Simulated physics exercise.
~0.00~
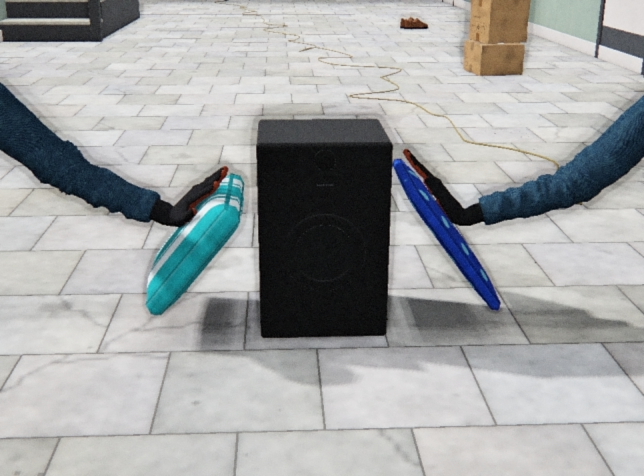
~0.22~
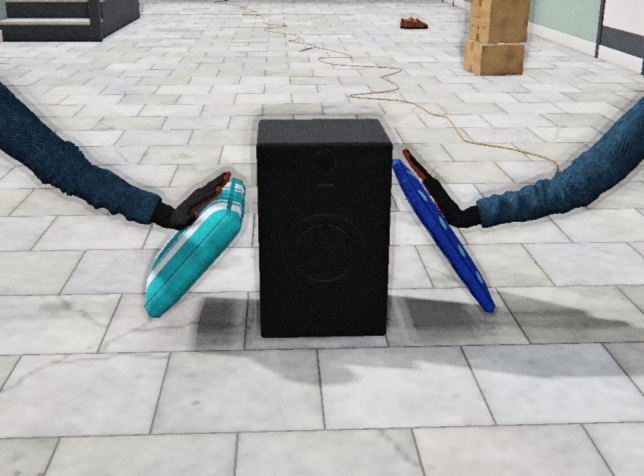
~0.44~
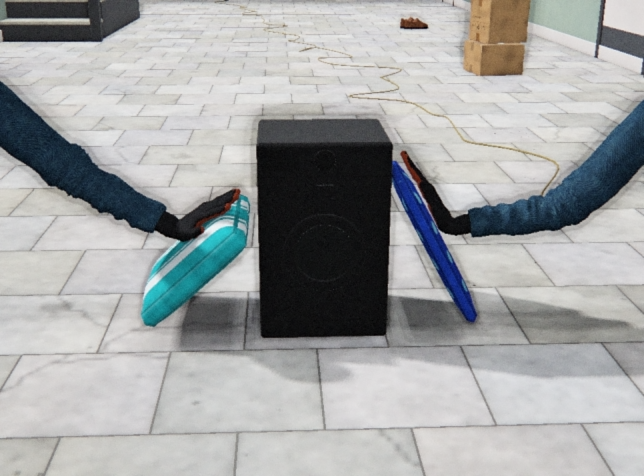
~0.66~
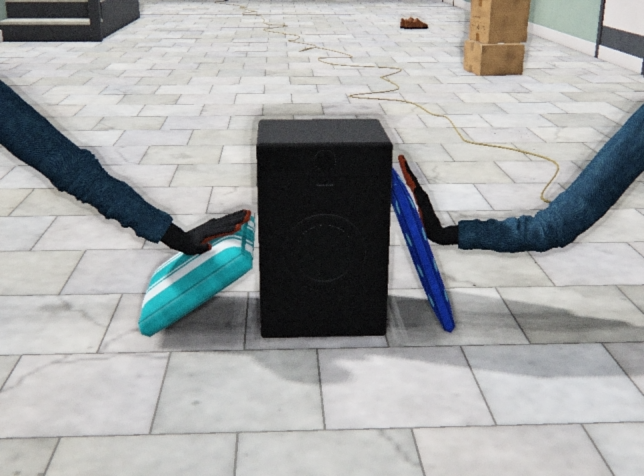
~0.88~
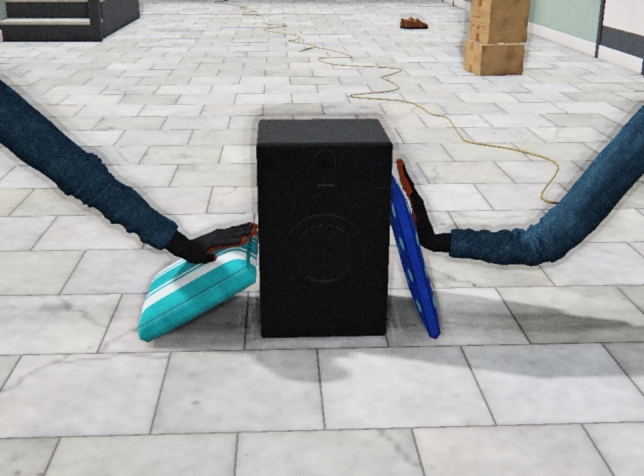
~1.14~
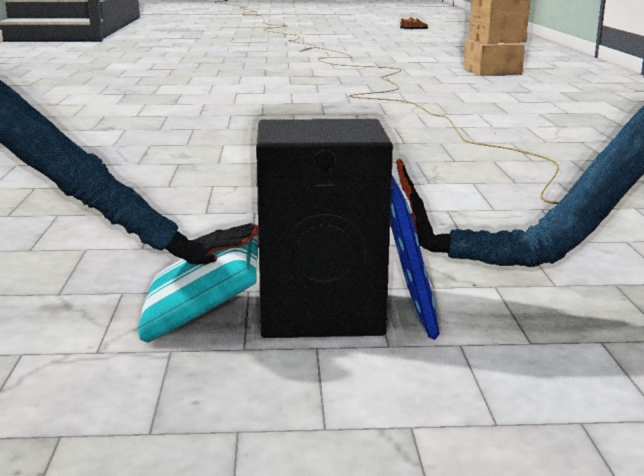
The clip shows two hands pressing a turquoise cushion and a blue seat pad against opposite sides of a black machine; the left cushion lowers to a flatter slant while the right pad's foot slides inward, leaving it nearly upright.
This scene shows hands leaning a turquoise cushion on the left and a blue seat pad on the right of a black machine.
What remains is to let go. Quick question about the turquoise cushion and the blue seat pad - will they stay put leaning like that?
Short answer: The turquoise cushion goes down; the blue seat pad stays put.
After 1.38 s, cushion flat on the floor near (197, 298); seat pad leaning near (407, 250).
At rest, cushion flat on the floor near (196, 301); seat pad leaning near (407, 250). The turquoise cushion slips and lies down and the blue seat pad holds its lean.
